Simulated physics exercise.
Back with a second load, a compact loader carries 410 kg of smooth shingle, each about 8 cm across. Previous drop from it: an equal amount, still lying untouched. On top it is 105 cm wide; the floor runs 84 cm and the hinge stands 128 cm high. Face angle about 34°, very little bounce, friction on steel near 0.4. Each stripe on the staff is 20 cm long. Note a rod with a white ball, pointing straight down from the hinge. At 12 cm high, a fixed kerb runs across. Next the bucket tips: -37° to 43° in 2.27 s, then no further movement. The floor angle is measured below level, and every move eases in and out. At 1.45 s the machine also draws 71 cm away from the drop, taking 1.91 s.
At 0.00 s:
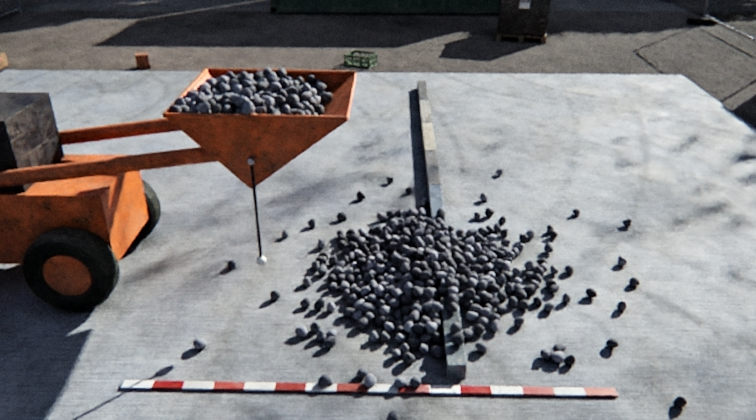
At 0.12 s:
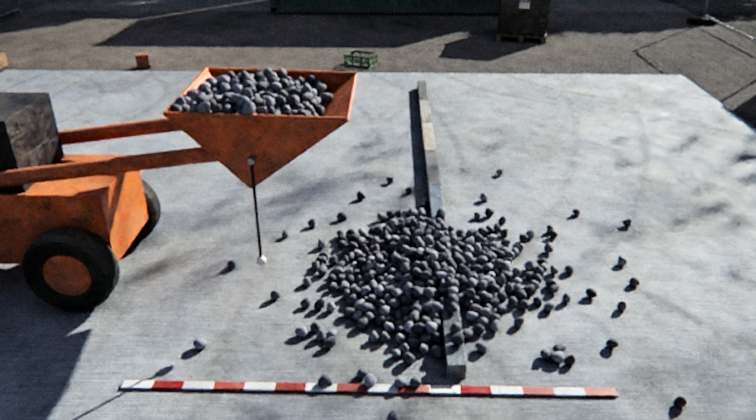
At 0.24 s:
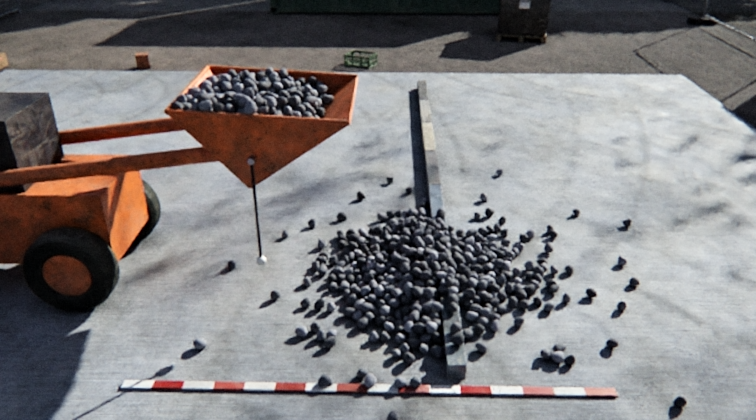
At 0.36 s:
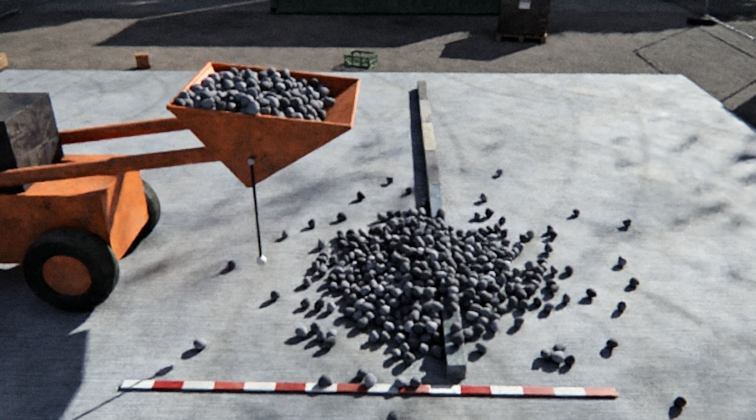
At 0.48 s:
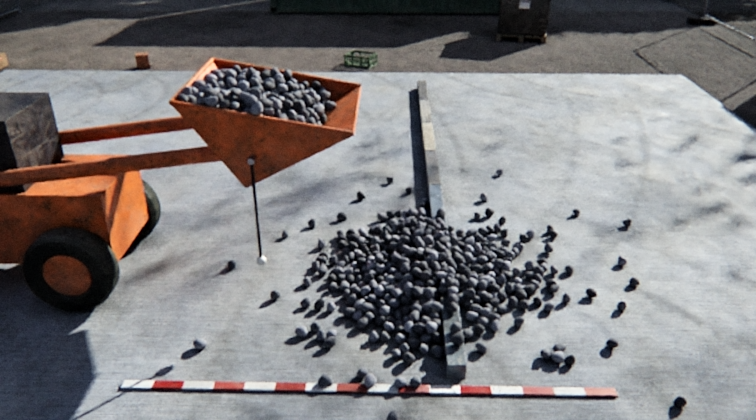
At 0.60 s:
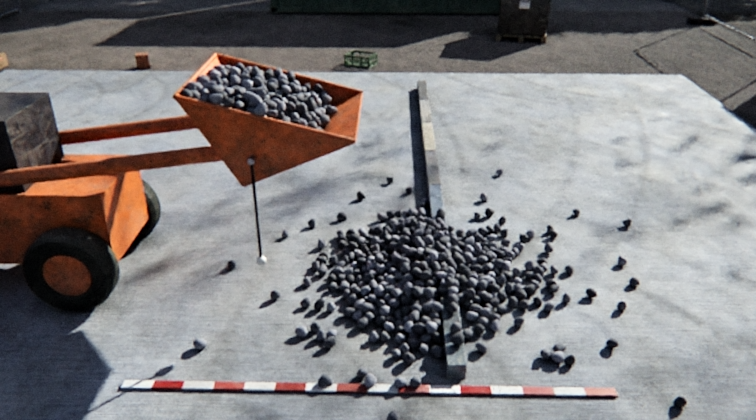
An orange loader's bucket, full of smooth dark stones, slowly tilted down on its right side while the stones inside shifted slightly, and the heap spread across the kerb on the ground stayed still.
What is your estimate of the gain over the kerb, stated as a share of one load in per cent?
My estimate is 1 per cent of one load.
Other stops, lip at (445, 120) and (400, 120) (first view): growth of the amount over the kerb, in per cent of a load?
I'd expect near 60 per cent first and near 25 per cent next.
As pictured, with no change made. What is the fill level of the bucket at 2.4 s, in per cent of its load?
About 0 percent.
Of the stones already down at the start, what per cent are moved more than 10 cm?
Close to 10 per cent.
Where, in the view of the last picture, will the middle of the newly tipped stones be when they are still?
Their centre rests close to (356, 262).
After 1.7 s the floor is at 30°; in per cent of one load, 72 in the bucket, 102 on this side of the kerb, 25 over the kerb; the foremost stones are at (618, 282).
After 2.4 s the floor is at 43°; in per cent of one load, 0 in the bucket, 174 on this side of the kerb, 26 over the kerb; the foremost stones are at (618, 282).
After 3.8 s the floor is at 43°; in per cent of one load, 0 in the bucket, 174 on this side of the kerb, 26 over the kerb; the foremost stones are at (618, 282).
After 6.4 s the floor is at 43°; in per cent of one load, 0 in the bucket, 174 on this side of the kerb, 26 over the kerb; the foremost stones are at (618, 282). Net gain over the kerb, 1.
